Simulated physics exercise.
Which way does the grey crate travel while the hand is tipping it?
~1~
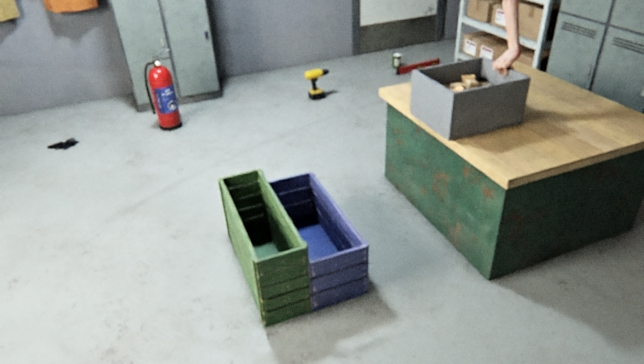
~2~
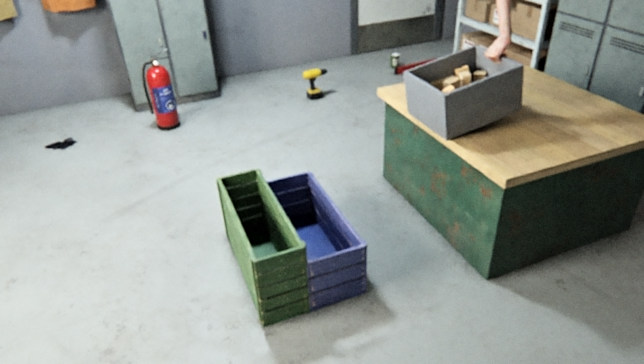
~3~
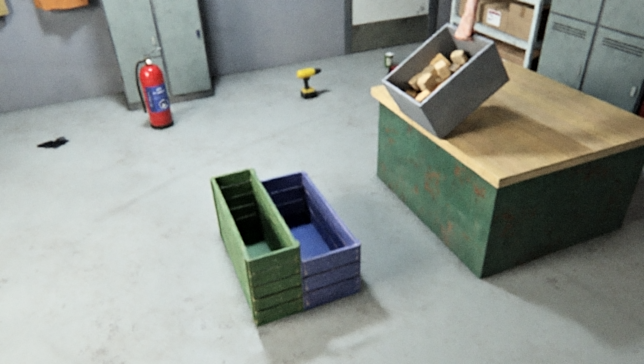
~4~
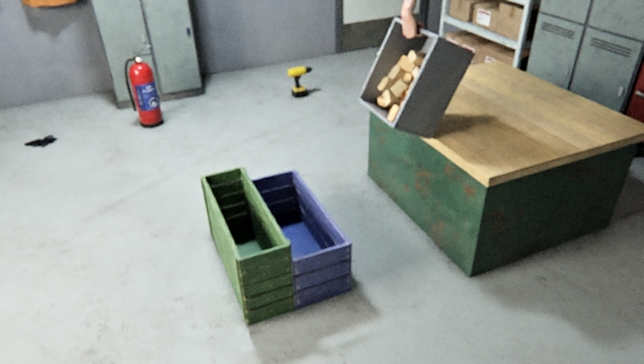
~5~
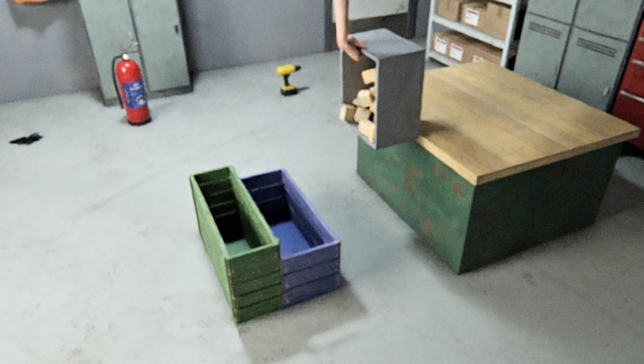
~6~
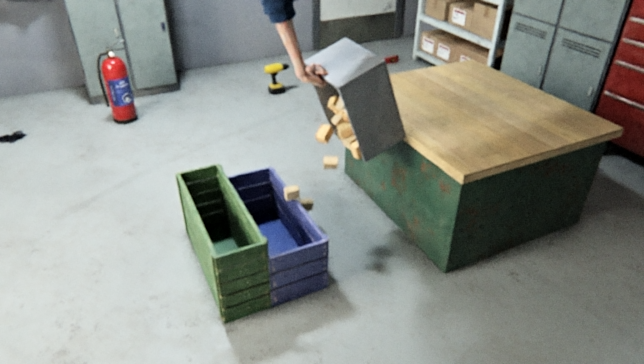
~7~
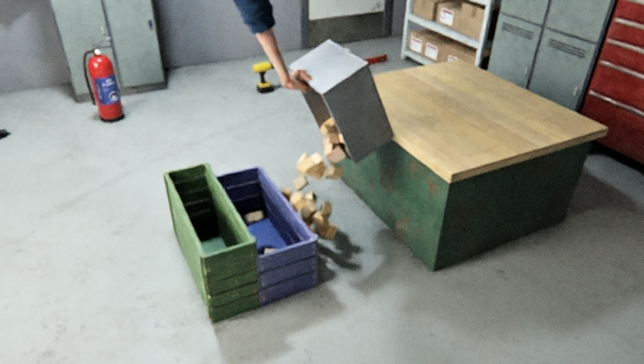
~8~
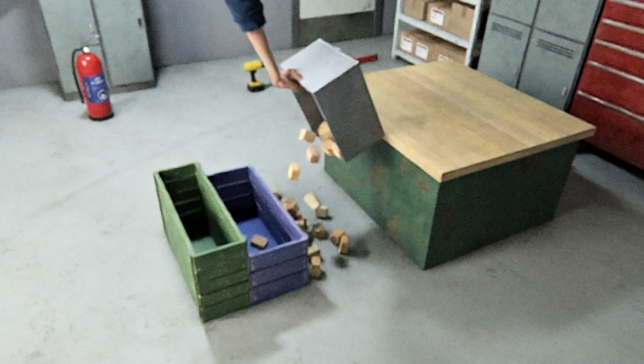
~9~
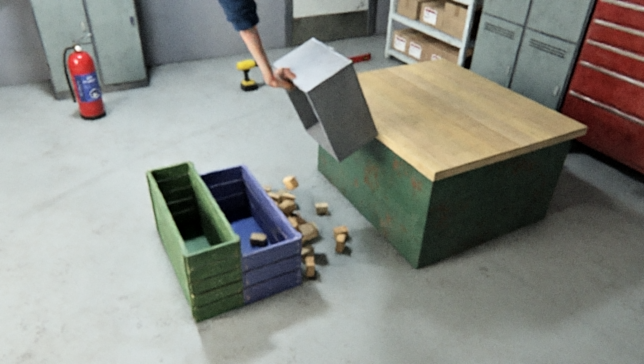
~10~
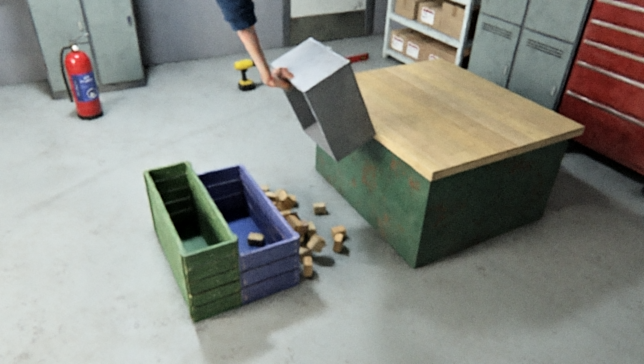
It moves to the left, over the edge of the bench on the side facing the blue bin.
